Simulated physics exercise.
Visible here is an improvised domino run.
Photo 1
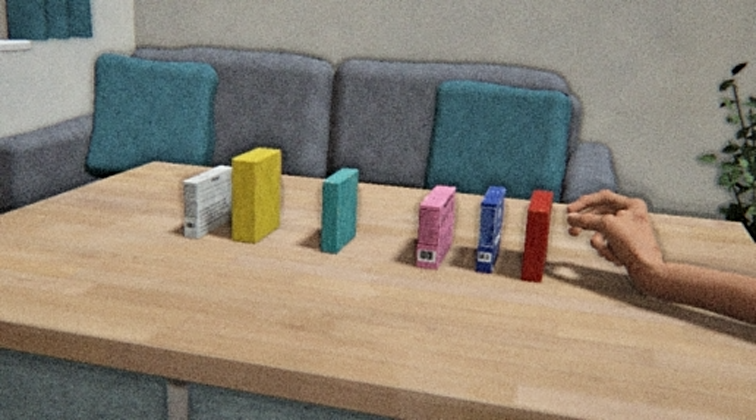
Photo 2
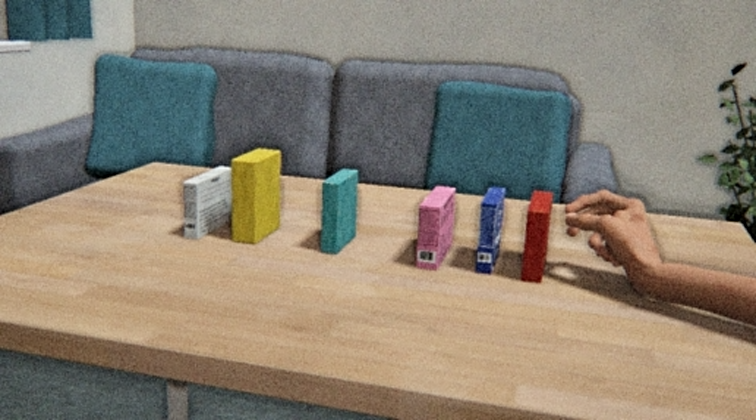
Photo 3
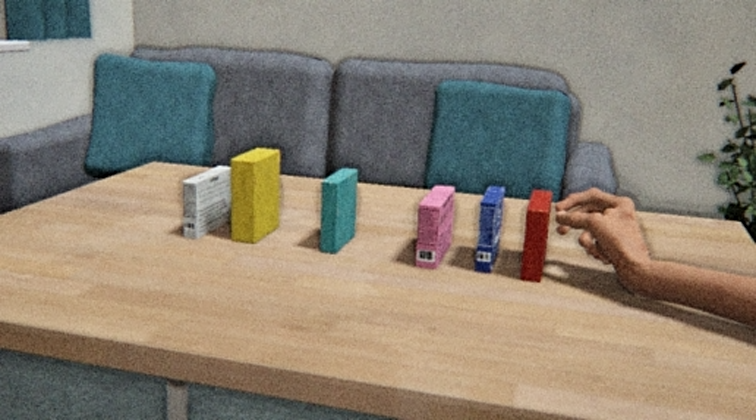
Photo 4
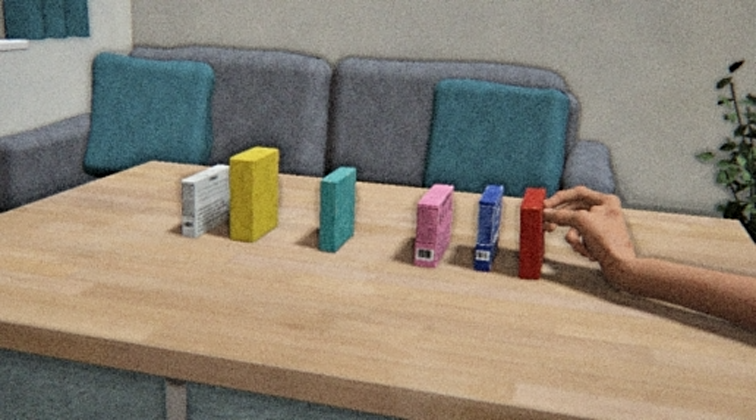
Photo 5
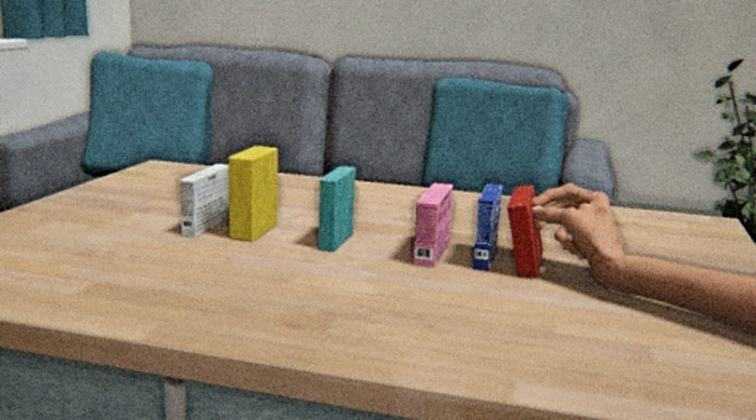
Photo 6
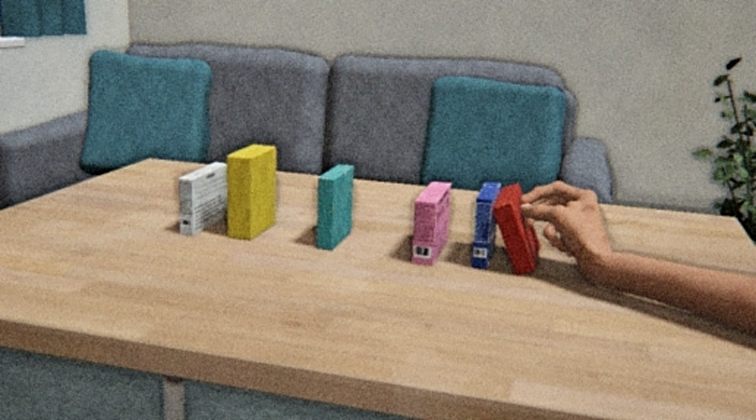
A hand at the right reaches toward a red block at the end of a row on a wooden table, seen from slightly above with a grey sofa and teal cushions behind. From left to right stand a white packet, a yellow block, a turquoise block, then pink, blue and red ones. The fingers push the red block, which tilts left toward the blue packet, while the view shifts very slightly.
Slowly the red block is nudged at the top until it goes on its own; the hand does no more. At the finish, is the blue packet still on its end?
No.
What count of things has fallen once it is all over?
Count: 3.
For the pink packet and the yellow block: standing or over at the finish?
So the pink packet comes down, and the yellow block does not fall.
Then, 0.20 s past the last view, red block 64° over; blue packet rocked 58° from its first pose near (453, 231); pink packet rocked 37° from its first pose.
Then, 0.30 s past the last view, red block 68° over; blue packet rocked 69° from its first pose near (449, 235); pink packet on its side.
Finally, down or leaning hard on the table, pink packet and blue packet; the other 2 still in place. Final places as the last picture's camera would see them, blue packet near (443, 246).
